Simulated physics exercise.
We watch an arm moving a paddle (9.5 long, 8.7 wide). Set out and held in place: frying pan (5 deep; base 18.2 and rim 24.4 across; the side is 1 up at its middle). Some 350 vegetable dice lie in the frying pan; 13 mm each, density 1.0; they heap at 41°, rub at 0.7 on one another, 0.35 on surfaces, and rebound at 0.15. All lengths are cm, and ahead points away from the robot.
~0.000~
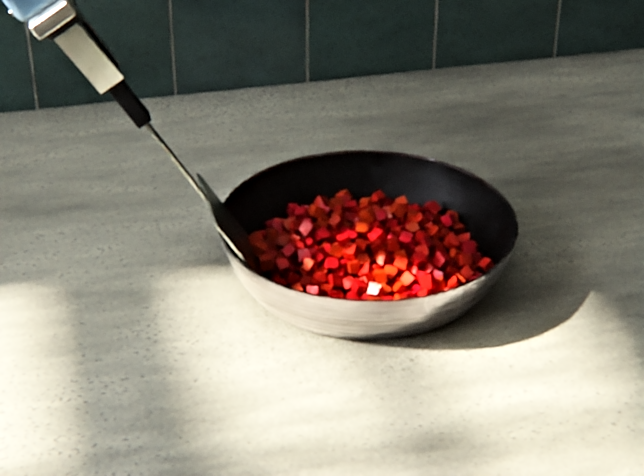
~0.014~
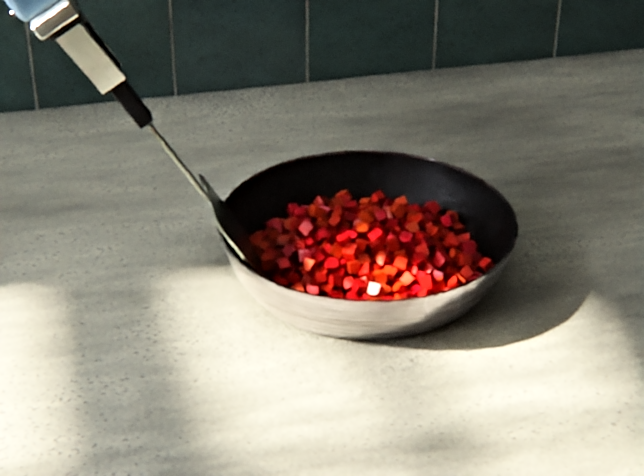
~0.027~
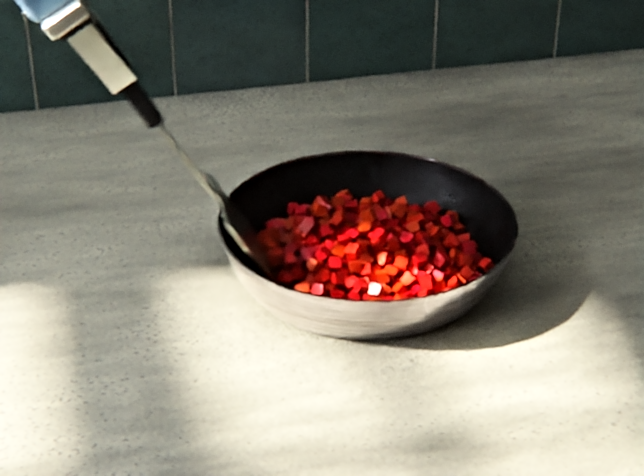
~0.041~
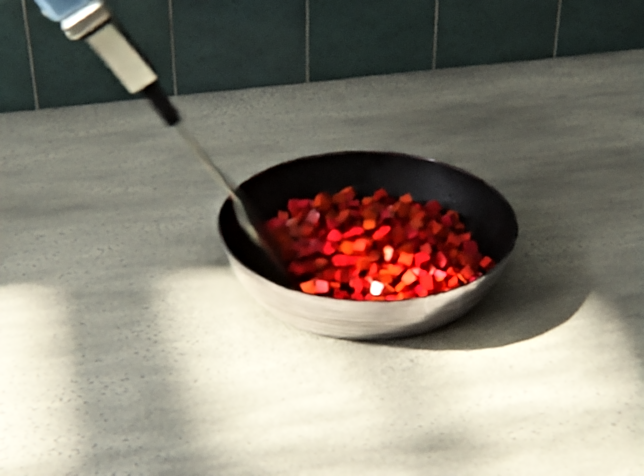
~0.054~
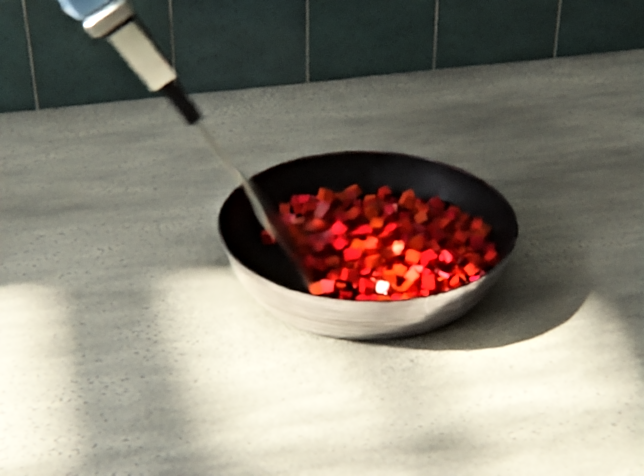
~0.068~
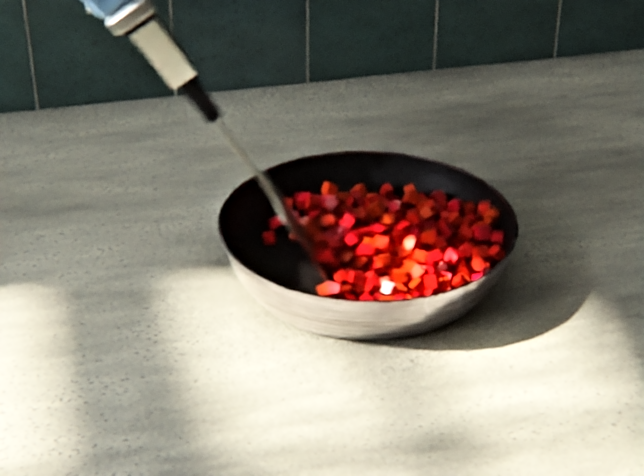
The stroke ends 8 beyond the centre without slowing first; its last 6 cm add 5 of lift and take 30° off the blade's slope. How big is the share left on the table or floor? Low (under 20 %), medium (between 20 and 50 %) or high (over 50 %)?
On the table or floor the share is medium, between 20 and 50 %.
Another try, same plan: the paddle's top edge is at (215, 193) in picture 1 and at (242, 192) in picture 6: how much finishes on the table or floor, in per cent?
About 15 per cent.
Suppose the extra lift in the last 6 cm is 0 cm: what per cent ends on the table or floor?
About 10 per cent.
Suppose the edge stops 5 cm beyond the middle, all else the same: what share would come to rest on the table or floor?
It would be near 15 per cent.
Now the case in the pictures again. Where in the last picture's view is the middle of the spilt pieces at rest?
At about (616, 234).
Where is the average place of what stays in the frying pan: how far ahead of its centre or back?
Roughly 4.5 cm ahead.
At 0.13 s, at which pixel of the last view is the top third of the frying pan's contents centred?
At about (446, 214).
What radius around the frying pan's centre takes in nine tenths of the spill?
Roughly 35 cm.
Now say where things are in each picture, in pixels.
The first picture shows the paddle top edge at (206, 198), sloping 59°; upper third of the load around (360, 242), from x 255 to 485, top at y 195; 352 in the frying pan.
The second picture shows the paddle top edge at (208, 198), sloping 59°; upper third of the load around (360, 242), from x 255 to 485, top at y 195.
The third picture shows the paddle top edge at (218, 198), sloping 59°; upper third of the load around (353, 246), from x 265 to 485, top at y 195.
The fourth picture shows the paddle top edge at (235, 197), sloping 59°; upper third of the load around (358, 243), from x 265 to 490, top at y 195.
The fifth picture shows the paddle top edge at (253, 195), sloping 59°; upper third of the load around (372, 238), from x 270 to 490, top at y 190.
The sixth picture shows the paddle top edge at (272, 193), sloping 59°; upper third of the load around (390, 232), from x 270 to 495, top at y 190; 352 in the frying pan.
After 0.10 s, sloping 59°, highest piece 7 above the table; 352 in the frying pan.
After 0.13 s, sloping 49°, highest piece 9 above the table; 350 in the frying pan, 2 on the blade or in flight.
After 0.35 s, sloping 29°, highest piece 15 above the table; 252 in the frying pan, 50 on the table or floor, 50 on the blade or in flight.
After 1.40 s, sloping 29°, highest piece 6 above the table; 251 in the frying pan, 101 on the table or floor.
In the end, 251 in the frying pan, 101 on the table or floor. That is 29 % on the table or floor.
